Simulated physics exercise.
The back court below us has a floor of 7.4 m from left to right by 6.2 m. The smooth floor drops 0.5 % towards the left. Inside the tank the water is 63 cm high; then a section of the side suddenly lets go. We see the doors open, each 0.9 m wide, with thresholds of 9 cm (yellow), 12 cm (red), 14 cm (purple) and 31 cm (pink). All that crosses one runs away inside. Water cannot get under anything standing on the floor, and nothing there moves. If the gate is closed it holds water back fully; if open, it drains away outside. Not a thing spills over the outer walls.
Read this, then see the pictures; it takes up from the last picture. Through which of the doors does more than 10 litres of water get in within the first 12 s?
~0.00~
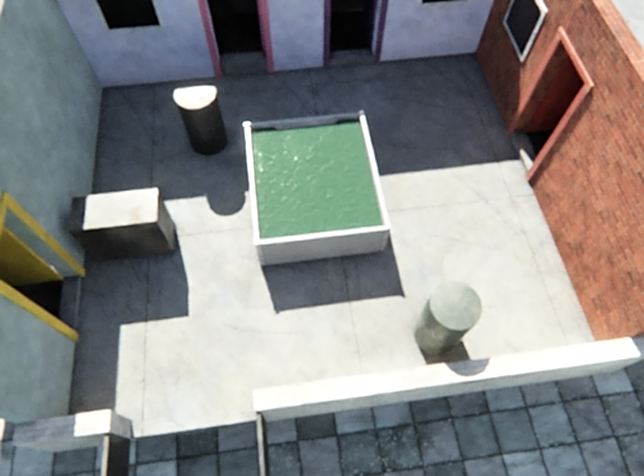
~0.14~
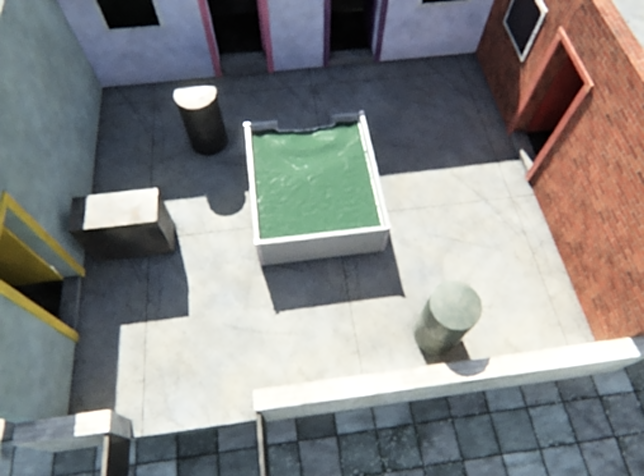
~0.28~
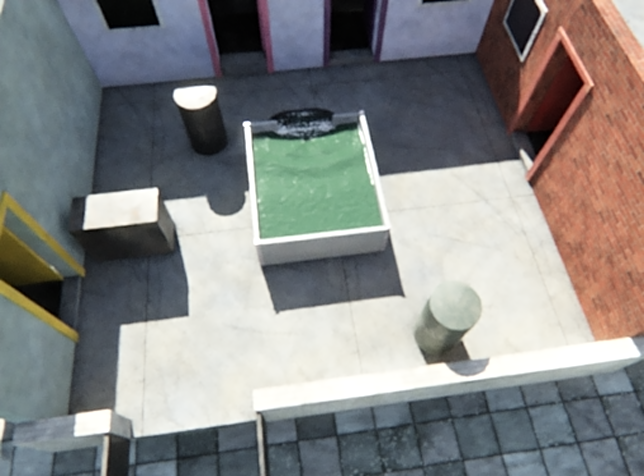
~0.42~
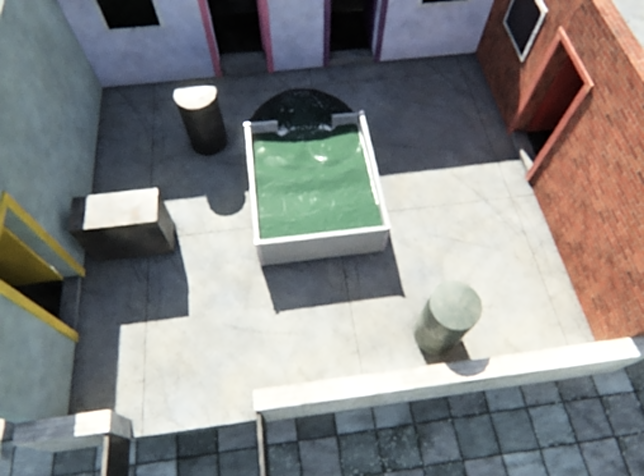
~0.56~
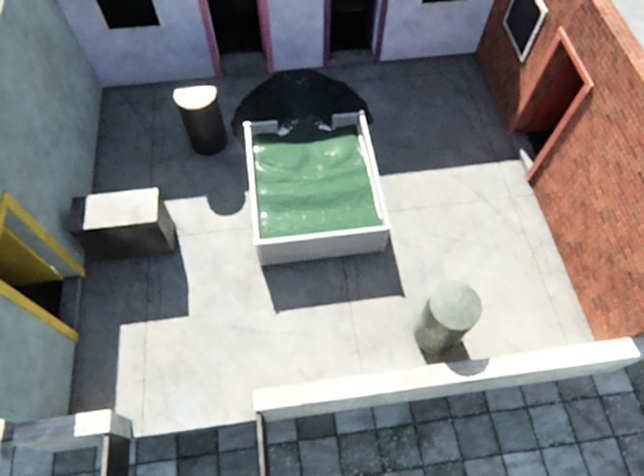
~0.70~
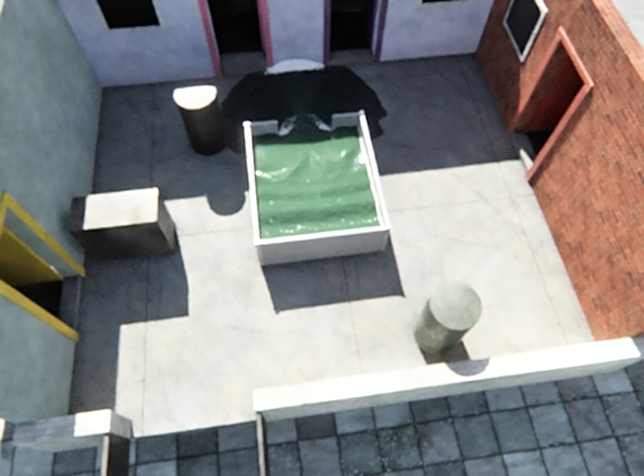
The yellow door will undershoot the limit; the red door will undershoot the limit; the purple door will overshoot the limit; the pink door will undershoot the limit.
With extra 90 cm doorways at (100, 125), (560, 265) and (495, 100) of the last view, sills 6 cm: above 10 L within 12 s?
Per doorway, in order: Sufficient / insufficient / sufficient.
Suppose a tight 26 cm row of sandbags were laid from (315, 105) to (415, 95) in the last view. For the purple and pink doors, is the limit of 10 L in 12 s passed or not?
Then the purple door is short of it and the pink door is short of it.
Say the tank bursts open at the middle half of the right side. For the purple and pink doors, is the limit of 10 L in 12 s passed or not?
Checking each door against the limit: Purple does not exceed it, pink does not exceed it.
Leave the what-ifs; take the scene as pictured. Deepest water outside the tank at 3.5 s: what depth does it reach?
24 cm or so.
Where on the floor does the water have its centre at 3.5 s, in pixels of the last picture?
The water's centre is around (301, 142).
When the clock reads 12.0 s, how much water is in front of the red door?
About 3.5 centimetres.
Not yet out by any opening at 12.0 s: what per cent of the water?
Some 94 per cent remains.
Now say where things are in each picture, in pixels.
The tank at (314, 176) is whole and still, 63 cm deep, in the first picture.
The front is at a hidden place, 0.6 m from the gap on the tank's far side; 0.3 m2 of floor is under water; 63 cm left at the back of the tank, in the second picture.
The front is at (329, 115), 0.9 m from the gap on the tank's far side; 0.9 m2 of floor is under water; 63 cm left at the back of the tank, in the third picture.
The front is at (299, 91), 1.4 m from the gap on the tank's far side; 1.8 m2 of floor is under water; 63 cm left at the back of the tank, in the fourth picture.
Water pours out on the tank's far side and has run 2.0 m, to (296, 69); typically 5 cm deep outside, 63 cm at the tank's back, in the fifth picture.
Water pours out on the tank's far side and has run 2.1 m, to (253, 73); typically 5 cm deep outside, 59 cm at the tank's back, in the sixth picture.
After 1.4 s water covers 15 % of the floor and is deepest (38 cm) near (301, 143); yellow door not reached, red door not reached, purple door 22 cm at the sill, 4 L in, pink door 26 cm at the sill, 0 L in.
After 2.2 s water covers 25 % of the floor and is deepest (34 cm) near (290, 72); yellow door not reached, red door not reached, purple door 23 cm at the sill, 30 L in, pink door 26 cm at the sill, 0 L in.
After 3.5 s water covers 35 % of the floor and is deepest (24 cm) near (113, 89); yellow door not reached, red door 5 cm at the sill, 0 L in, purple door 16 cm at the sill, 56 L in, pink door 17 cm at the sill, 0 L in.
After 7.0 s water covers 80 % of the floor and is deepest (16 cm) near (111, 225); yellow door 4 cm at the sill, 0 L in, red door 6 cm at the sill, 0 L in, purple door 8 cm at the sill, 61 L in, pink door 9 cm at the sill, 0 L in.
After 12.0 s water covers 100 % of the floor and is deepest (10 cm) near (111, 225); yellow door 3 cm at the sill, 0 L in, red door 3 cm at the sill, 0 L in, purple door 6 cm at the sill, 61 L in, pink door 7 cm at the sill, 0 L in.
